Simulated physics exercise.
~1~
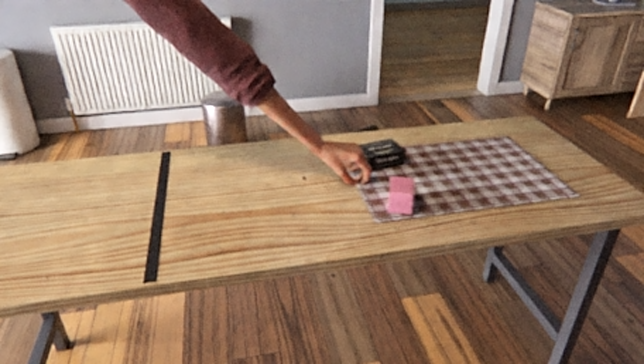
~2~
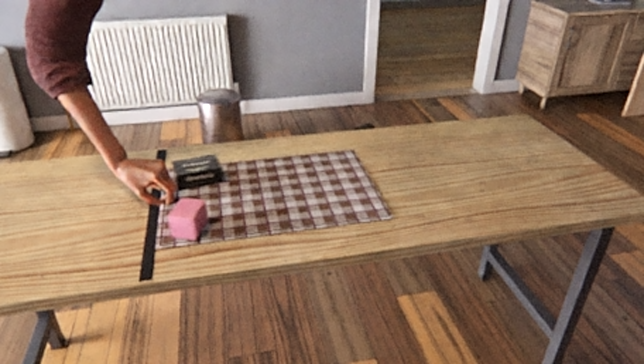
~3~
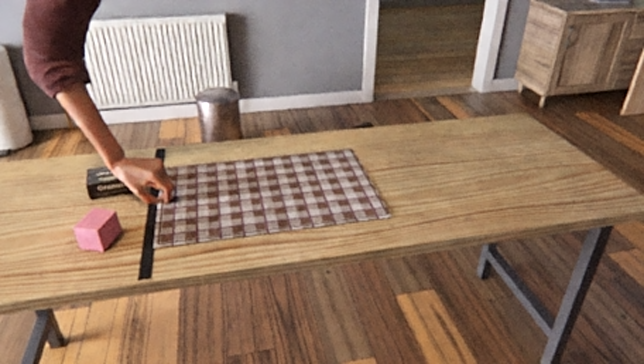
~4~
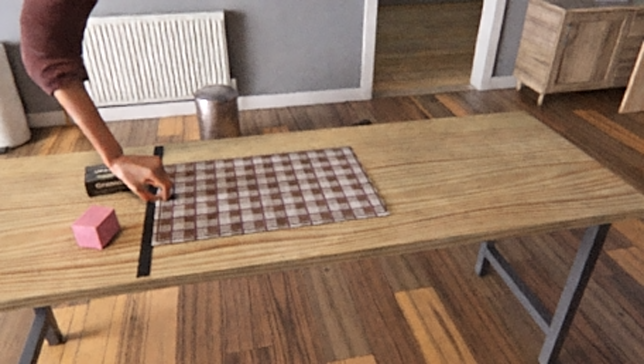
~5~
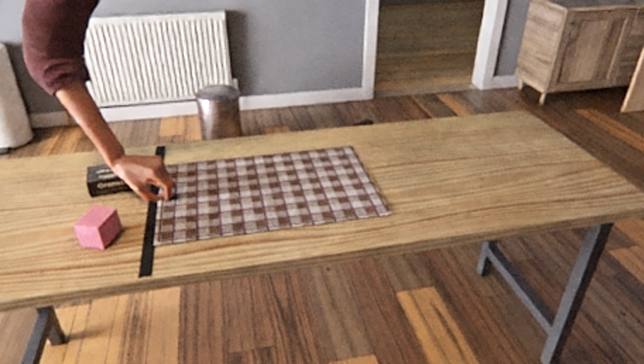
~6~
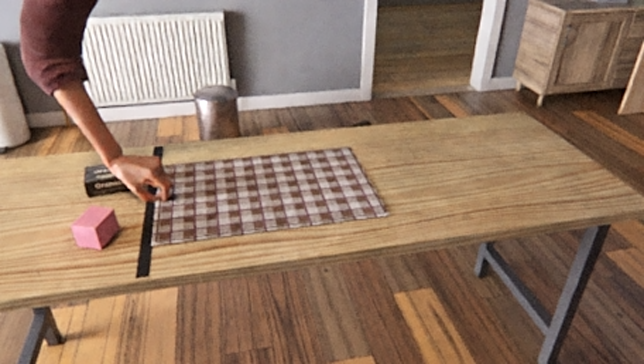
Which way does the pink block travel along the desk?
The pink block travels to the left, first with the tea towel and then off its front edge onto the bare wood.
At the start, a hand holds the left edge of a brown checked tea towel on a wooden desk, with a pink block and a black packet resting on it. The hand pulls the cloth to the left, and both objects ride along towards a strip of black tape. The hand stops with the edge of the cloth at the tape, and the block and the packet carry on off the front of the cloth. At the end, both rest on the bare wood to the left of the tape, while the hand stays at the edge of the still cloth.
